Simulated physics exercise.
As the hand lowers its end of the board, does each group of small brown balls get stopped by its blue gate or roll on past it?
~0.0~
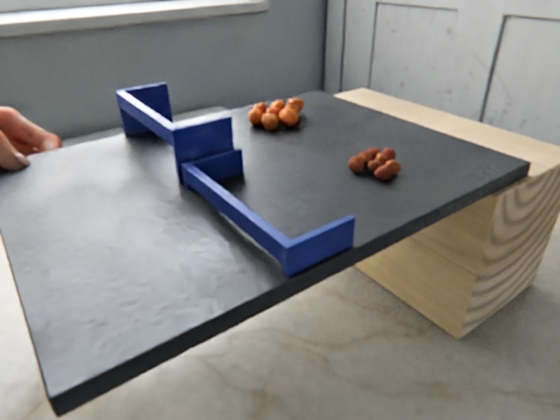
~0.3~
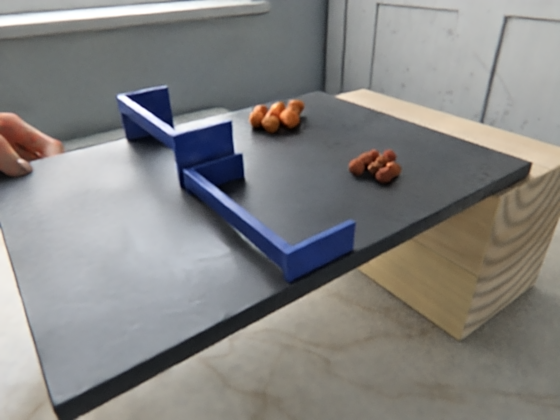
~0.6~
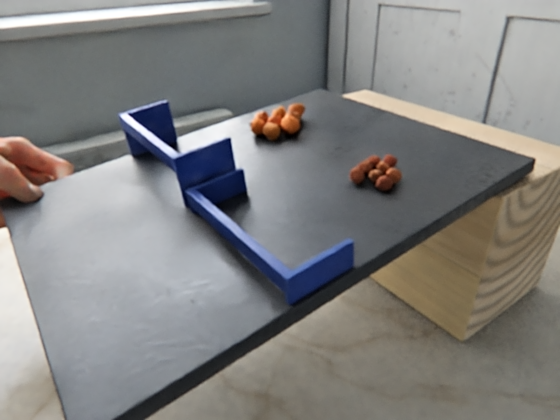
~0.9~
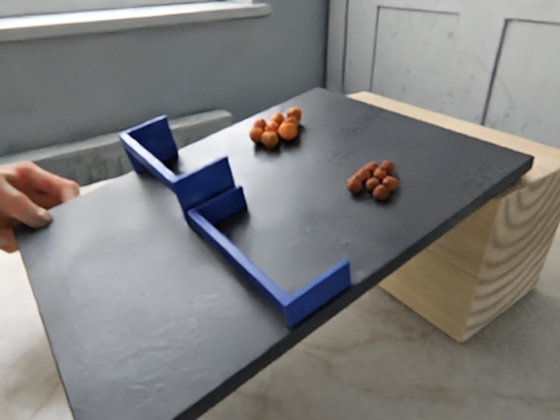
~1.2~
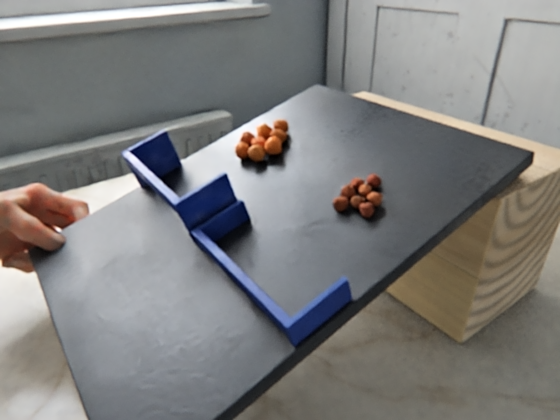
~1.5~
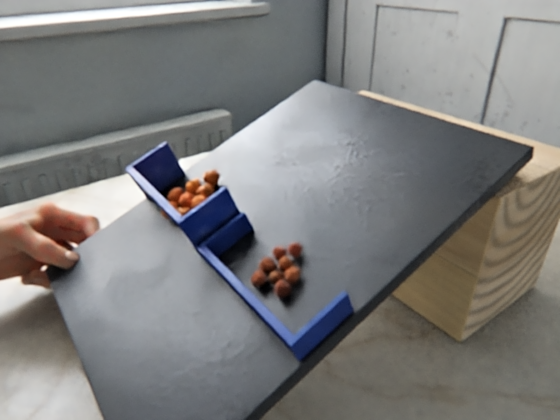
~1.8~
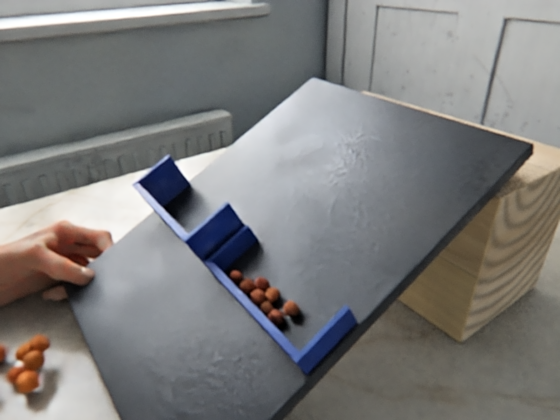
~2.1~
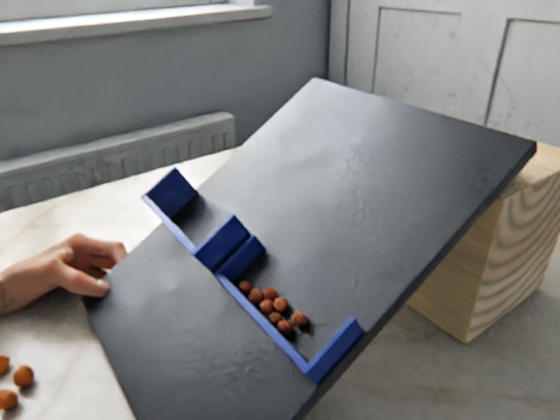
The near group is stopped and gathers behind its blue gate, while the far group rolls on past its gate.
Indoors, a hand tilts a board, near balls stop at blue bars and far ones escape.
